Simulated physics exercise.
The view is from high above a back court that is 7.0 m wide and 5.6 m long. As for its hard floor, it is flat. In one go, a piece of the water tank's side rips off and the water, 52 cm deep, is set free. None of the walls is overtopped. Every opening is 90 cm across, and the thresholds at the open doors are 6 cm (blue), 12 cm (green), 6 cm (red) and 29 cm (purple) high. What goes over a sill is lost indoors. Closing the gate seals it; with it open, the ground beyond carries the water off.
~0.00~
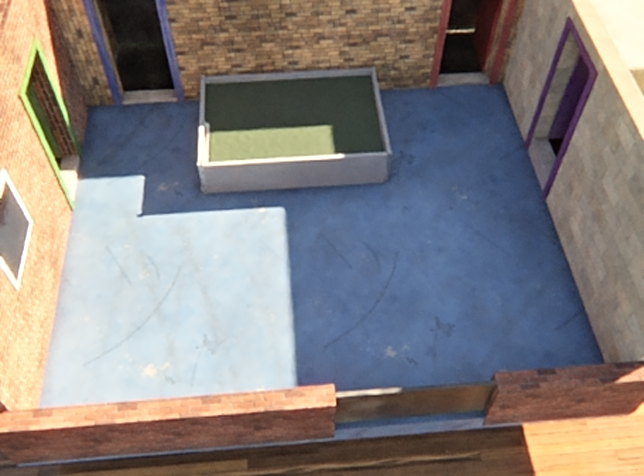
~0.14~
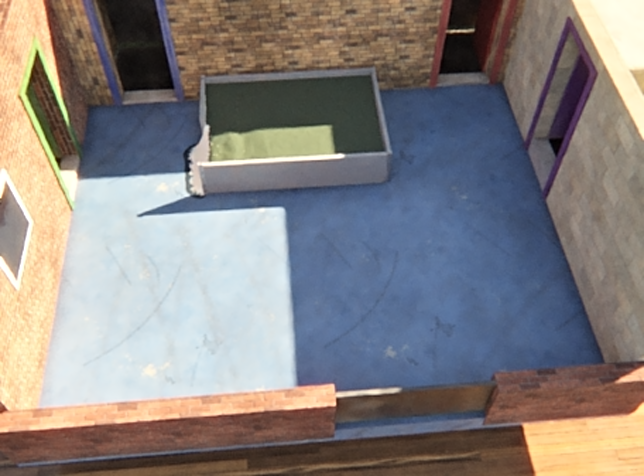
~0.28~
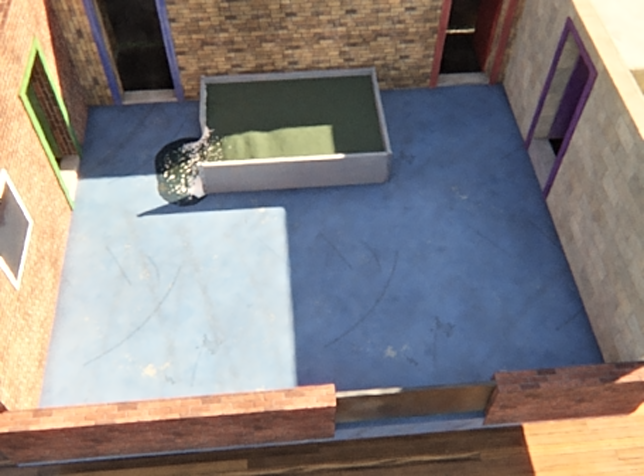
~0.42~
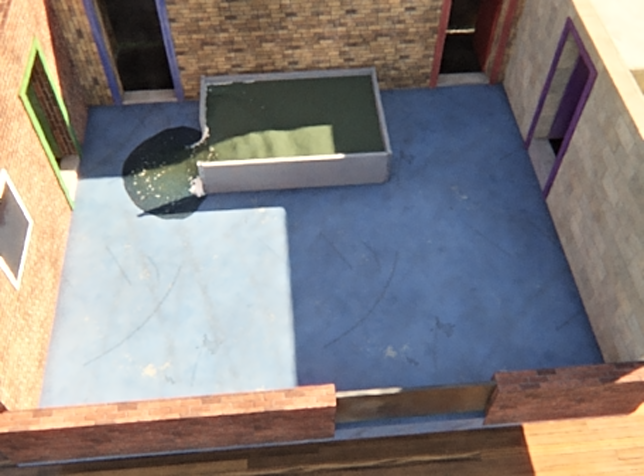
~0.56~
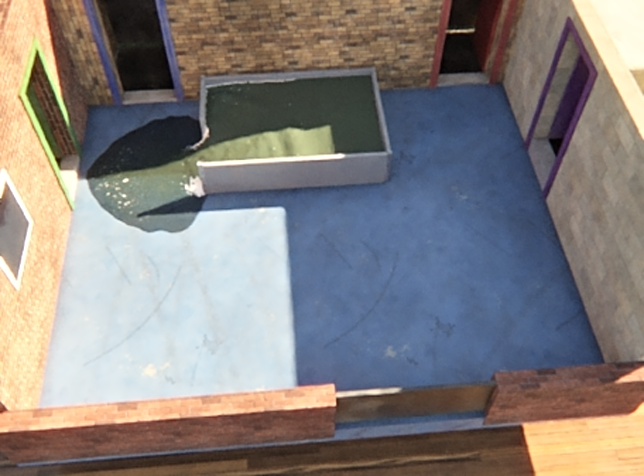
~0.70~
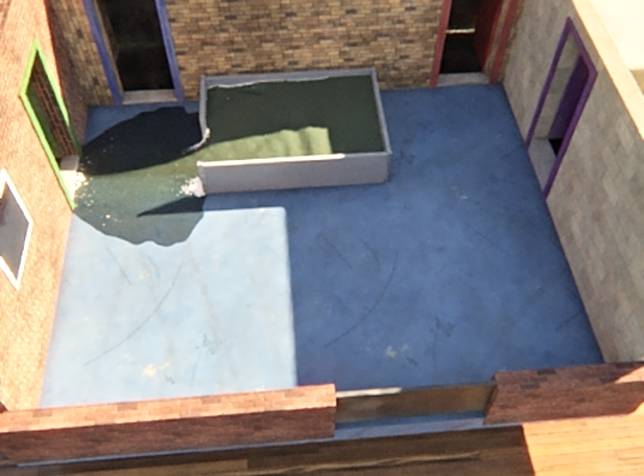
A rectangular tank bursts open at its left side and dark water spreads across the blue floor.
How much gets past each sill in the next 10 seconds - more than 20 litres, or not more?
At the blue door, more than 20 litres. At the green door, more than 20 litres. At the red door, not more. At the purple door, not more.
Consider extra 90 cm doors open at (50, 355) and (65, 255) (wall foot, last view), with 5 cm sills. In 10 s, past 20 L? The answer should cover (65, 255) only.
Result for that door: Limit passed.
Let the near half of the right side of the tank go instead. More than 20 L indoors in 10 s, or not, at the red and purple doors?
At red the amount is higher than the mark, while at purple it is beneath the mark.
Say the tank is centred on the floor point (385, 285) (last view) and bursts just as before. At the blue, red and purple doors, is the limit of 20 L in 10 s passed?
Well, against that limit, at blue it's too much, at red it's within bounds, and at purple it's within bounds.
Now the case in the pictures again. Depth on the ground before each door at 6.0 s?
Door by door in cm, blue shows 9, green shows 18, red shows 1, purple shows 0.
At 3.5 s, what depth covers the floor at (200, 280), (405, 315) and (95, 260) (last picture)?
Spot one 0 cm, spot two 0 cm, spot three 13 cm.
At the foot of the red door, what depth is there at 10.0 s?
Looks like about 2.0 cm at that spot.
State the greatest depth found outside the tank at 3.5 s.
Peak depth: Approx. 23 cm.
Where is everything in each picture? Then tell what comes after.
The first frame shows still water, 52 cm deep, in the water tank at (292, 118).
In the second frame, the front is at (197, 193), 0.5 m from the gap at (207, 159); 0.2 m2 of floor is under water; 52 cm left at the back of the water tank.
In the third frame, water pours out at (207, 161) and has run 0.8 m, to (163, 154); typically 9 cm deep outside, 52 cm at the water tank's back.
In the fourth frame, the front is at (132, 162), 1.2 m from the gap at (207, 162); 1.5 m2 of floor is under water; 52 cm left at the back of the water tank.
In the fifth frame, the front is at (95, 170), 1.7 m from the gap at (207, 161); 2.5 m2 of floor is under water; 52 cm left at the back of the water tank.
In the sixth frame, the front is at (74, 204), 2.0 m from the gap at (207, 161); 3.4 m2 of floor is under water; 52 cm left at the back of the water tank.
After 1.4 s water covers 15 % of the floor and is deepest (30 cm) near (198, 172); blue door 2 cm at the sill, 0 L in, green door 25 cm at the sill, 37 L in, red door not reached, purple door not reached.
After 2.2 s water covers 20 % of the floor and is deepest (29 cm) near (90, 106); blue door 7 cm at the sill, 0 L in, green door 28 cm at the sill, 104 L in, red door not reached, purple door not reached.
After 3.5 s water covers 30 % of the floor and is deepest (23 cm) near (76, 189); blue door 10 cm at the sill, 8 L in, green door 23 cm at the sill, 194 L in, red door not reached, purple door not reached.
After 6.0 s water covers 55 % of the floor and is deepest (18 cm) near (76, 189); blue door 9 cm at the sill, 33 L in, green door 18 cm at the sill, 259 L in, red door 1 cm at the sill, 0 L in, purple door not reached.
After 10.0 s water covers 90 % of the floor and is deepest (12 cm) near (75, 198); blue door 8 cm at the sill, 53 L in, green door 12 cm at the sill, 284 L in, red door 2 cm at the sill, 0 L in, purple door 5 cm at the sill, 0 L in.
